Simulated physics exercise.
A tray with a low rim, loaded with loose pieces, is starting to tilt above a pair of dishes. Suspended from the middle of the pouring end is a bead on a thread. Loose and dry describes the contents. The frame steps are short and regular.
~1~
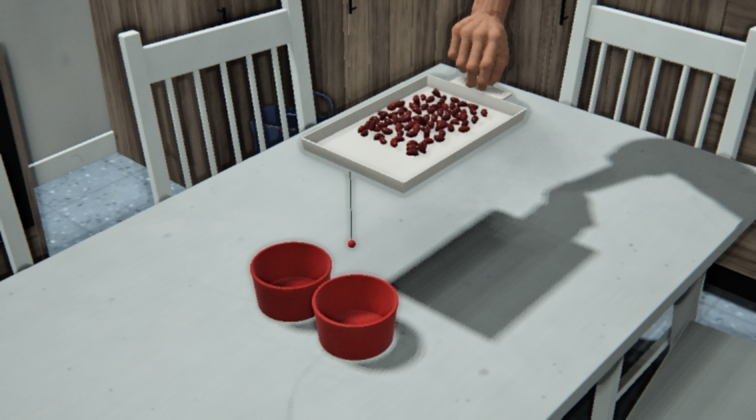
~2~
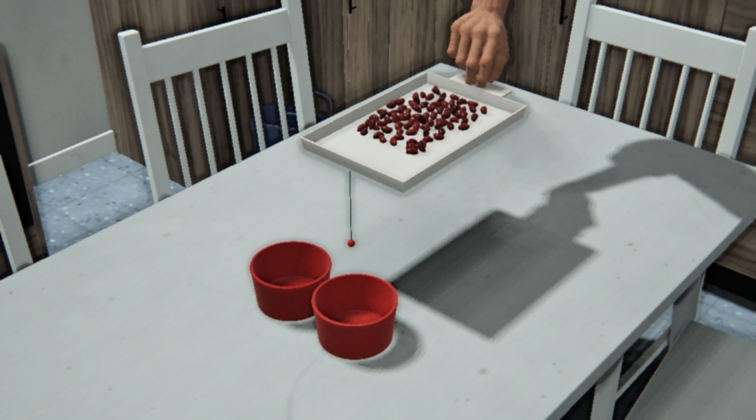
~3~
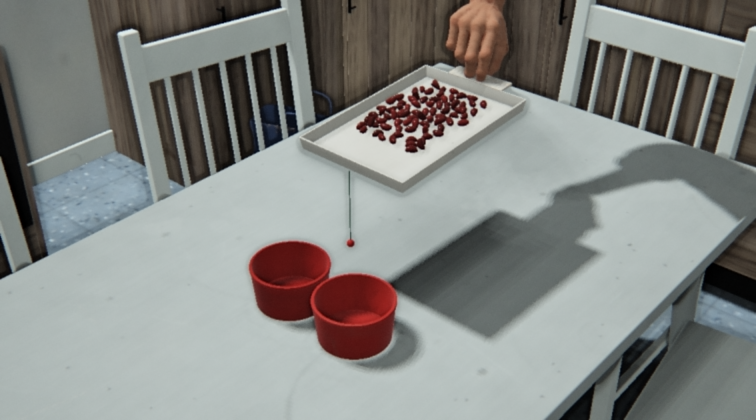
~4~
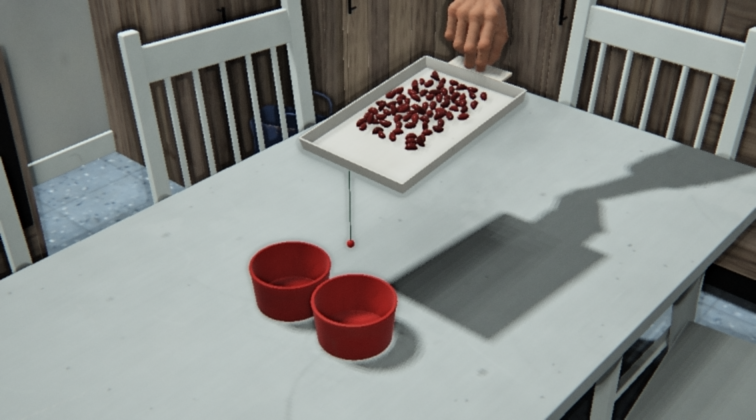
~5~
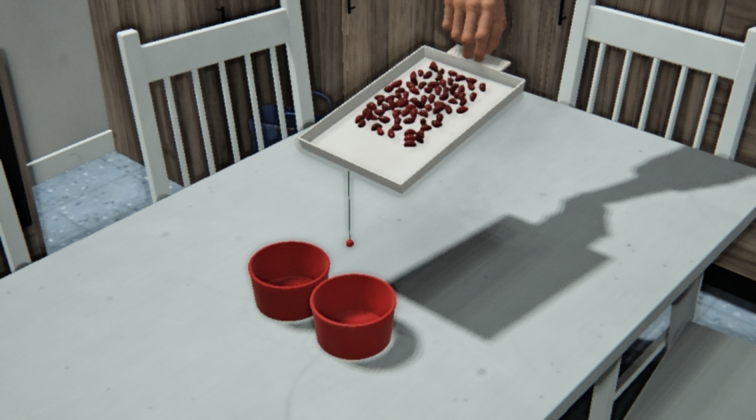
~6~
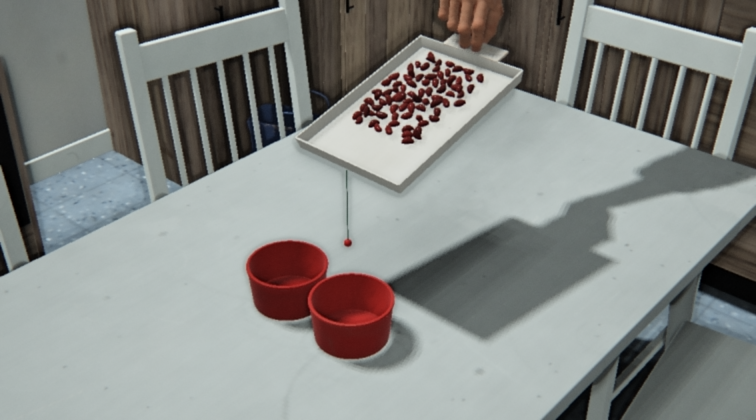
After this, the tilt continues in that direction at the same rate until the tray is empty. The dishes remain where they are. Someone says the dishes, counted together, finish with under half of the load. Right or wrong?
Wrong, they hold over half.
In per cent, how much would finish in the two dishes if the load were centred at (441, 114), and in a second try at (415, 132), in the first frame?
90 and 90 per cent.
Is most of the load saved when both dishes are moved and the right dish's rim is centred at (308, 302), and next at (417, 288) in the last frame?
First shift, a minority share; second shift, a minority share.
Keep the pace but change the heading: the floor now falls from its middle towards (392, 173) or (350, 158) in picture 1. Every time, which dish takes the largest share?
On the first try it's the right-side dish, on the second the left-side dish.
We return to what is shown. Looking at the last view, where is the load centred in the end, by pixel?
Somewhere around (303, 303) in the final view.
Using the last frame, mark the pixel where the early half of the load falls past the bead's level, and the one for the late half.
At (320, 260) for the first part, then at (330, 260) for the others.
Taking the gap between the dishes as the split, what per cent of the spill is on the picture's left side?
Some 70 per cent.
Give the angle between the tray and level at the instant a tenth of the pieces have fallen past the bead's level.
The angle is roughly 80° at that point.
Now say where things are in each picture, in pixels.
Corners of the pouring end (304, 138) and (404, 181), level; middle of the load (417, 119), kidney beans; left dish (263, 297); right dish (327, 334); bead on its thread (352, 244), in the first picture.
Corners of the pouring end (304, 137) and (403, 180), level; middle of the load (417, 117), in the second picture.
Corners of the pouring end (303, 137) and (402, 180), tipped barely, level across its low end; middle of the load (416, 113), in the third picture.
Corners of the pouring end (302, 137) and (402, 182), tipped a little, level across its low end; middle of the load (416, 107), in the fourth picture.
Corners of the pouring end (301, 137) and (401, 182), tipped a little, level across its low end; middle of the load (415, 101), in the fifth picture.
Corners of the pouring end (298, 137) and (398, 182), tipped a little, level across its low end; middle of the load (412, 95); left dish (259, 296); right dish (323, 333), in the sixth picture.
Just after the last frame, tray tipped steeply; almost all on the tray; about a tenth in the air.
A moment on, tray tipped right over; the larger part on the tray; just a few in the right dish; about a tenth in the left dish; just a few outside both; just a few in the air.
Further on, tray tipped past a quarter turn; roughly a third in the right dish; roughly half in the left dish; about a tenth outside both.
When it is over, tray tipped past a quarter turn; roughly a third in the right dish; roughly half in the left dish; about a tenth outside both.
